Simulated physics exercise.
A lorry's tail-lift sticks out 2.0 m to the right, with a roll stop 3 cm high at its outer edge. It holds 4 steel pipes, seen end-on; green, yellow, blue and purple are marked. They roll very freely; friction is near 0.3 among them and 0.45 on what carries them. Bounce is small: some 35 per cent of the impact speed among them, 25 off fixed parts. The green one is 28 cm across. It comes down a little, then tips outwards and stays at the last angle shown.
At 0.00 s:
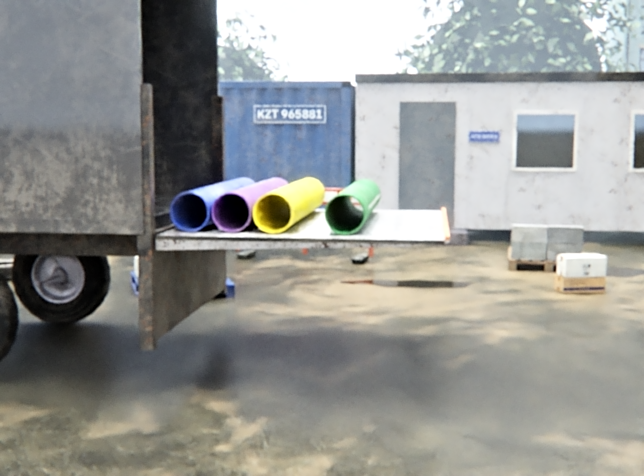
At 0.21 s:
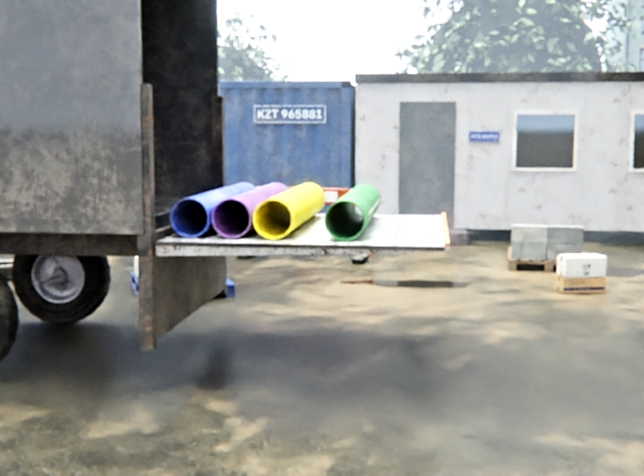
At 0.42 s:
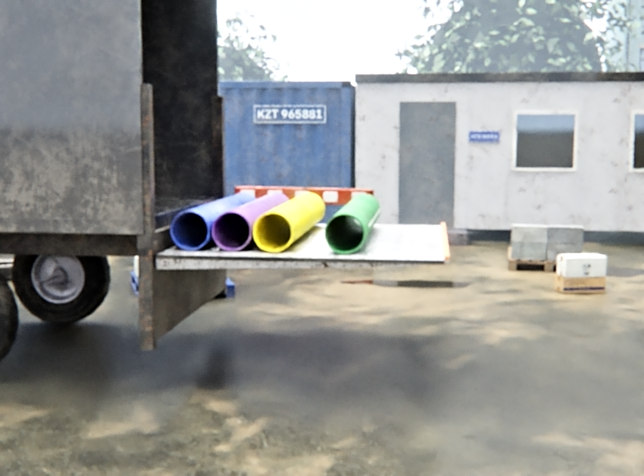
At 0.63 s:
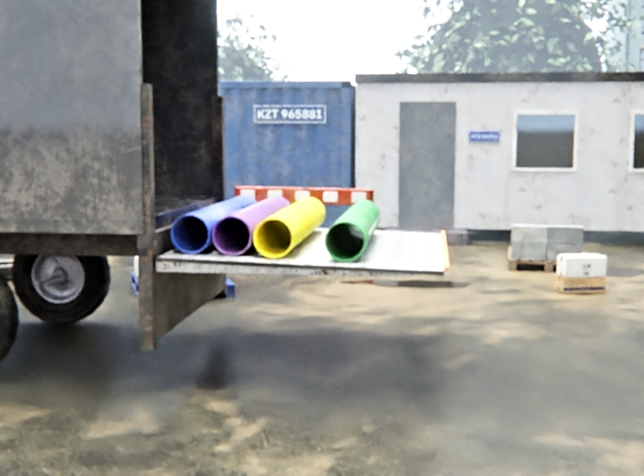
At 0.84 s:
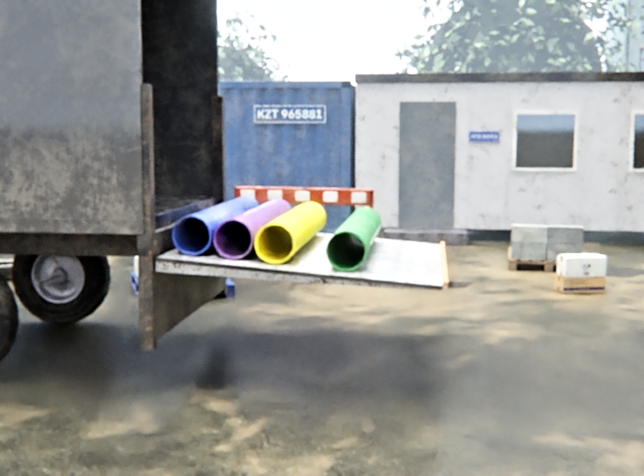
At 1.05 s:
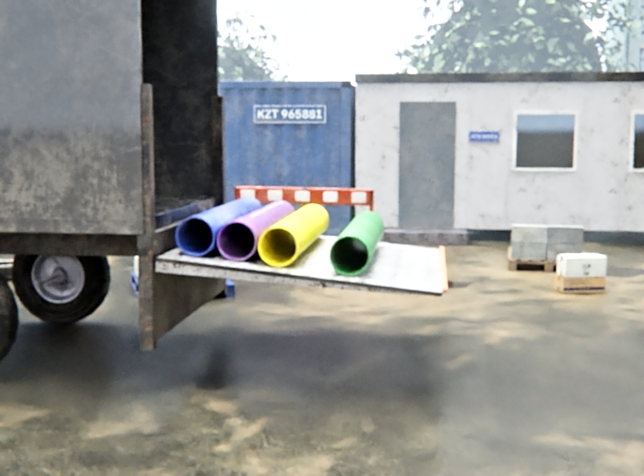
A lorry's dark rear end fills the left of a dirt yard, seen from the side at a fixed view, with a blue container, a pale cabin, trees and stacked blocks behind. Its tail-lift sticks out to the right, carrying blue, purple, yellow and green pipes, left to right, end-on. The platform lowers slightly, revealing a red-and-white barrier behind, then tilts gently down rightward as the pipes shift slightly right.
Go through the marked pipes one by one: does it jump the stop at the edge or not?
The green one gets over the stop; the yellow one gets over the stop; the blue one gets over the stop; the purple one gets over the stop.
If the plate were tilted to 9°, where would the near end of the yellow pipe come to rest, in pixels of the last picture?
Near (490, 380).
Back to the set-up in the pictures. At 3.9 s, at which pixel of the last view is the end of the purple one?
Around (515, 353).
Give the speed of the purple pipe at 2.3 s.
Roughly 0.7 m/s.
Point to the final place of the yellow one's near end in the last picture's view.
At about (472, 376).
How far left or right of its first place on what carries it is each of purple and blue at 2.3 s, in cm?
Purple 60 right, blue 60 right.
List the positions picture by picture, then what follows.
The first picture shows green (345, 214), yellow (273, 213), blue (189, 212), purple (231, 213); plate level; stop at (447, 238); 4 of the 4 make up the bottom layer on the plate.
The second picture shows green (345, 220), yellow (273, 219), blue (189, 218), purple (231, 219); plate level.
The third picture shows green (345, 234), yellow (273, 232), blue (189, 231), purple (231, 232); plate level.
The fourth picture shows green (345, 241), yellow (273, 238), blue (189, 234), purple (231, 236); plate tilted 2°; stop at (446, 269).
The fifth picture shows green (346, 251), yellow (274, 244), blue (191, 236), purple (232, 240); plate tilted 4°.
The sixth picture shows green (350, 256), yellow (278, 247), blue (194, 237), purple (236, 242); plate tilted 6°; stop at (445, 291).
By 2.3 s, green is on the plate, 10 cm from the stop, rolling right; yellow is on the plate, 60 cm from the stop, rolling right; blue is on the plate, 115 cm from the stop, rolling right; purple is on the plate, 90 cm from the stop, rolling right; 0 of 4 are off.
By 3.9 s, green is off the lift, on the ground; yellow is on the ground; blue is over the stop and falling; purple is over the stop and falling; 4 of 4 are off.
Finally (6.6 s), green is off the lift, on the ground; yellow is off the lift, on the ground; blue is off the lift, on the ground; purple is off the lift, on the ground; 4 of 4 are off.
